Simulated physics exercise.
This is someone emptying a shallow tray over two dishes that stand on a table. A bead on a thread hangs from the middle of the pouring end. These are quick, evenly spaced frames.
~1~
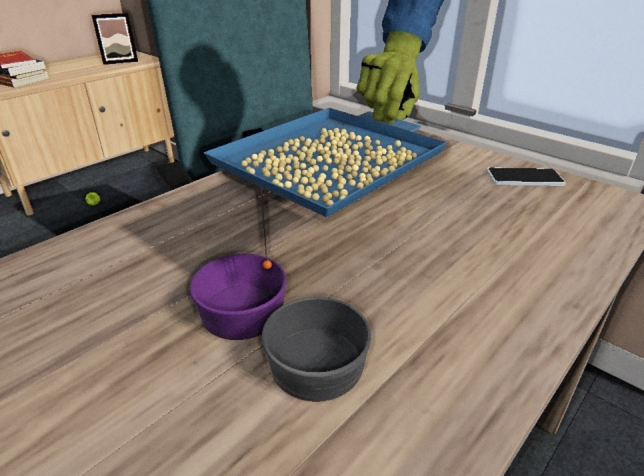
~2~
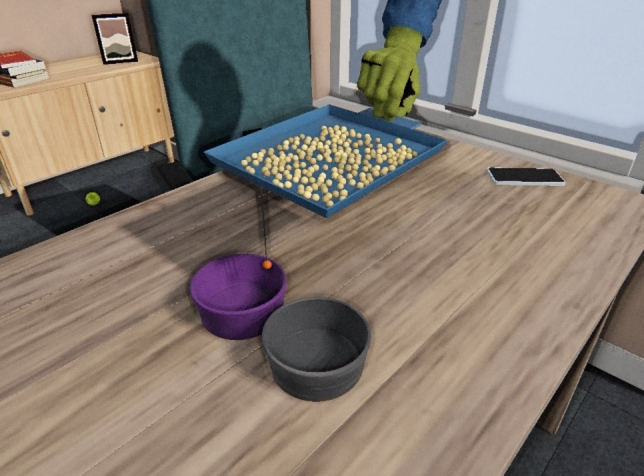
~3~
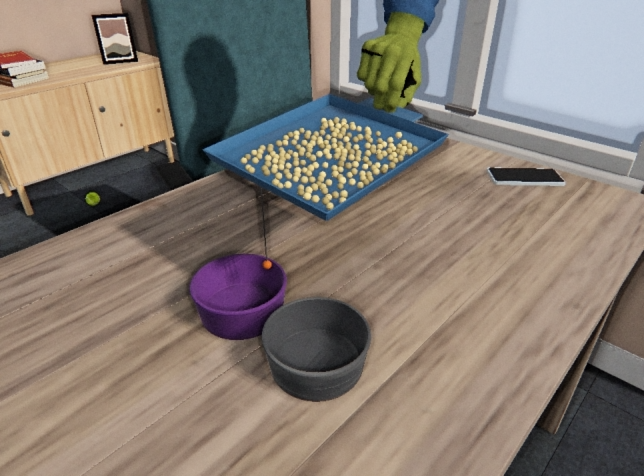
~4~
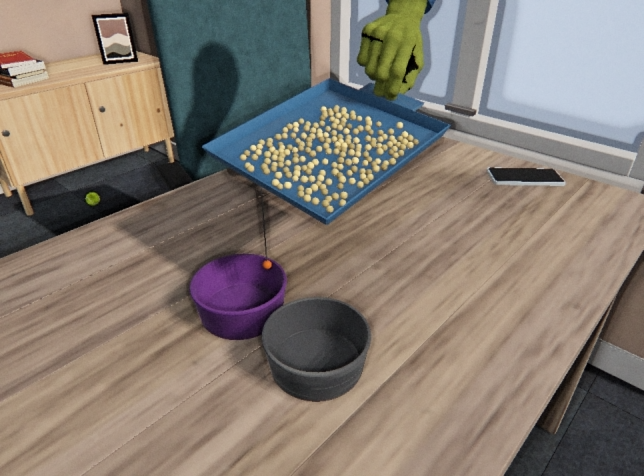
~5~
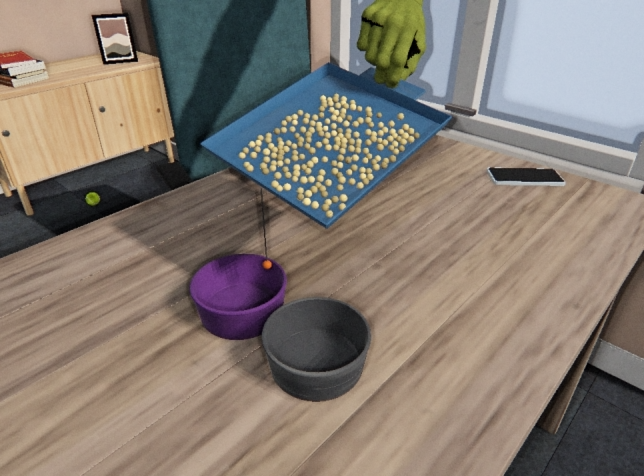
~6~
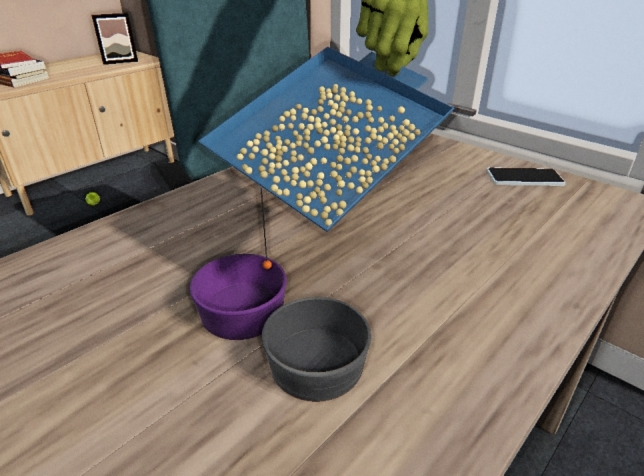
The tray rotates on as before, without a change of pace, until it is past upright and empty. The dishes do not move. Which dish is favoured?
The right-hand dish gets more.
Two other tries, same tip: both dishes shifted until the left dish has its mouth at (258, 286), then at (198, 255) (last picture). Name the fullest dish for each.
One: The dish on the right. Two: Right.
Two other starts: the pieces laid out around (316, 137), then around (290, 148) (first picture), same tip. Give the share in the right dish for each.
First some 80, then 80 per cent.
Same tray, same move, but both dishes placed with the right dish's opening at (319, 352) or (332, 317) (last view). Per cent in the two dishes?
First some 30, then 90 per cent.
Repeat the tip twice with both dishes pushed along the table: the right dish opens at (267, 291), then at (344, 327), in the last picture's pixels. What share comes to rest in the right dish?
Roughly 20 per cent, and 70 per cent.
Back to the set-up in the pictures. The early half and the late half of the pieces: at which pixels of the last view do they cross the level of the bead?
The first part at (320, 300); the rest at (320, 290).
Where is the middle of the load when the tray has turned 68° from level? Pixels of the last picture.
Close to (319, 219).
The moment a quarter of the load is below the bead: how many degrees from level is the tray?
Roughly 75°.
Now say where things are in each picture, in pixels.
The first frame shows corners of the pouring end at (211, 152) and (327, 204), level; middle of the load at (329, 161), soya beans; left dish at (203, 316); right dish at (279, 375); bead on its thread at (267, 265).
The second frame shows corners of the pouring end at (210, 151) and (327, 205), level; middle of the load at (329, 160).
The third frame shows corners of the pouring end at (210, 149) and (327, 209), tipped barely, lowest at the right corner; middle of the load at (329, 156).
The fourth frame shows corners of the pouring end at (208, 146) and (326, 214), tipped a little, lowest at the right corner; middle of the load at (329, 151).
The fifth frame shows corners of the pouring end at (207, 143) and (326, 219), tipped clearly, lowest at the right corner; middle of the load at (328, 148).
The sixth frame shows corners of the pouring end at (206, 140) and (326, 223), tipped clearly, lowest at the right corner; middle of the load at (327, 147), nearly all on the move; left dish at (203, 316); right dish at (279, 375).
Soon, tray tipped steeply; most on the tray; a small part in the right dish; a small part in the air.
A while on, tray tipped past a quarter turn; a stray few on the tray; most in the right dish; a stray few in the left dish; a small part outside both; a small part in the air.
Towards the end, tray tipped past a quarter turn; most in the right dish; a stray few in the left dish; about a quarter outside both.
Finally, tray tipped past a quarter turn; most in the right dish; a stray few in the left dish; about a quarter outside both.
